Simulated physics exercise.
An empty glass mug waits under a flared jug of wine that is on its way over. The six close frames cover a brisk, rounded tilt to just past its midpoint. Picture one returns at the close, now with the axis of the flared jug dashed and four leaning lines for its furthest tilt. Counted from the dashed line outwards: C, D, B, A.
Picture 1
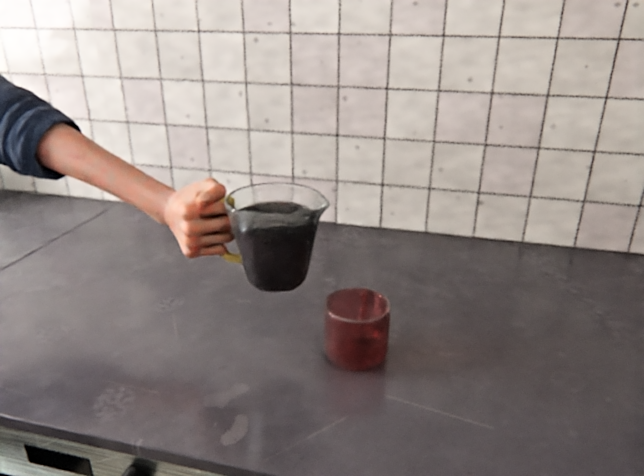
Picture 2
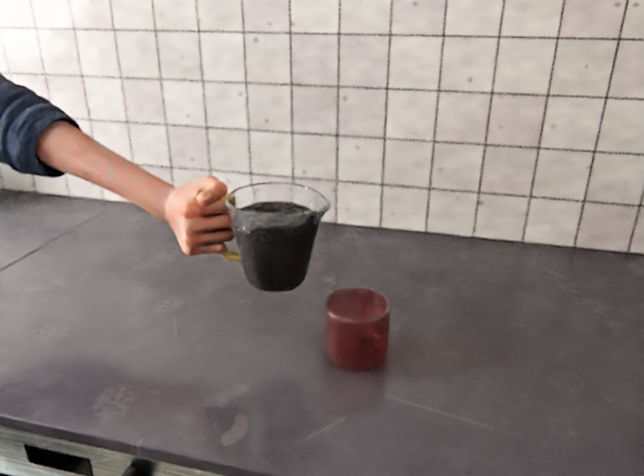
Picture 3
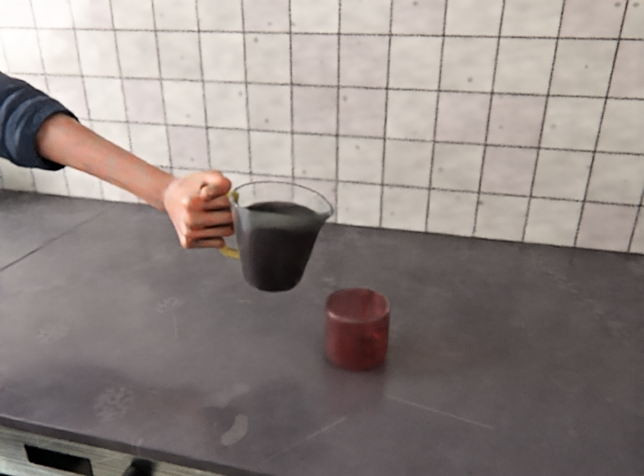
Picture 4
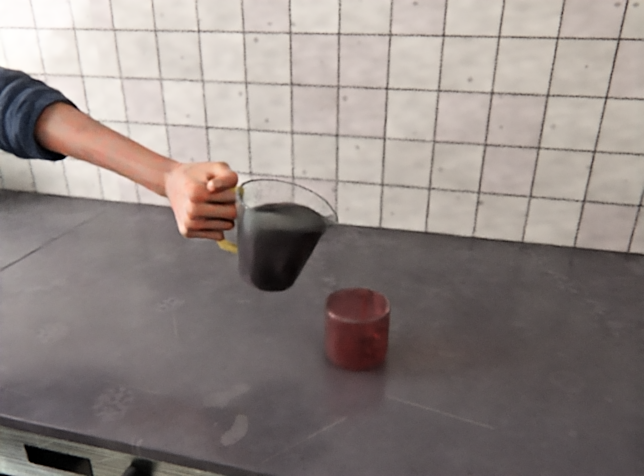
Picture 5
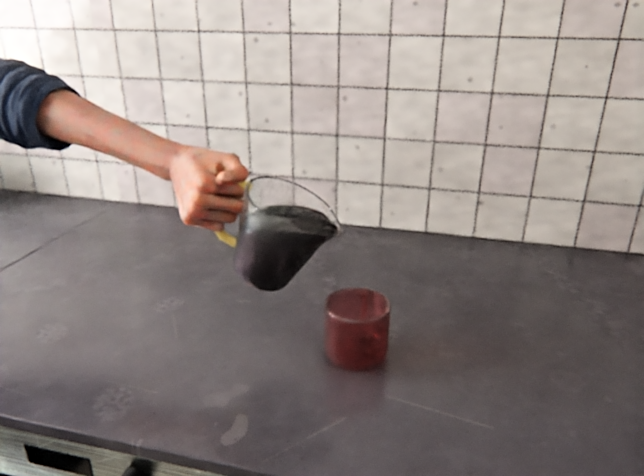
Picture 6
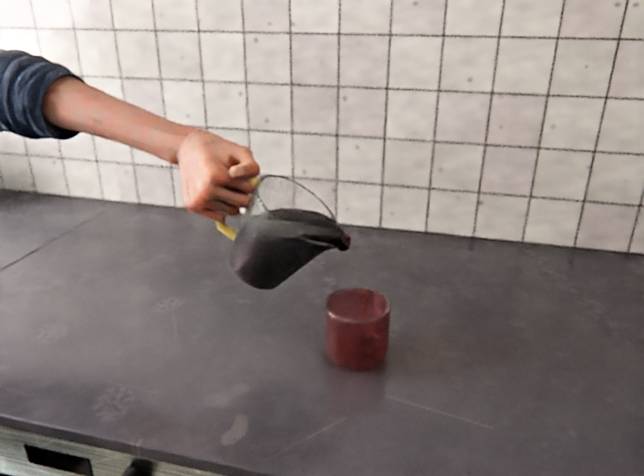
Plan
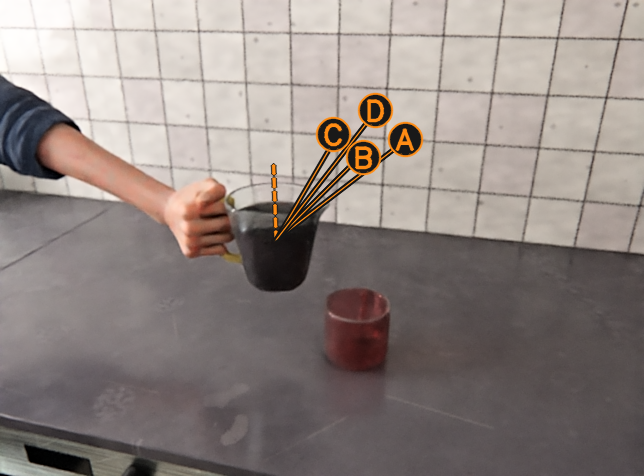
Hand tilting a flared glass jug of dark wine rightward above a reddish glass mug until wine just crosses the lip.
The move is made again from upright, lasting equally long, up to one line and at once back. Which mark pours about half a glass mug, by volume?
A is best.
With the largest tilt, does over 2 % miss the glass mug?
No, it does not.
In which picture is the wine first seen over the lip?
In picture 6.
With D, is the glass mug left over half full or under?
Under half.
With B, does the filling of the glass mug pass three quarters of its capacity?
No, it does not.
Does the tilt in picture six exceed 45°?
No, it does not.
On the marked copy, A at (392, 150); B at (348, 167); C at (328, 151); D at (365, 123).
With A, the glass mug ends with about 52 % of what it can hold.
With B, the glass mug ends with about 37 % of what it can hold.
With C, the glass mug ends with about 11 % of what it can hold.
With D, the glass mug ends with about 23 % of what it can hold.
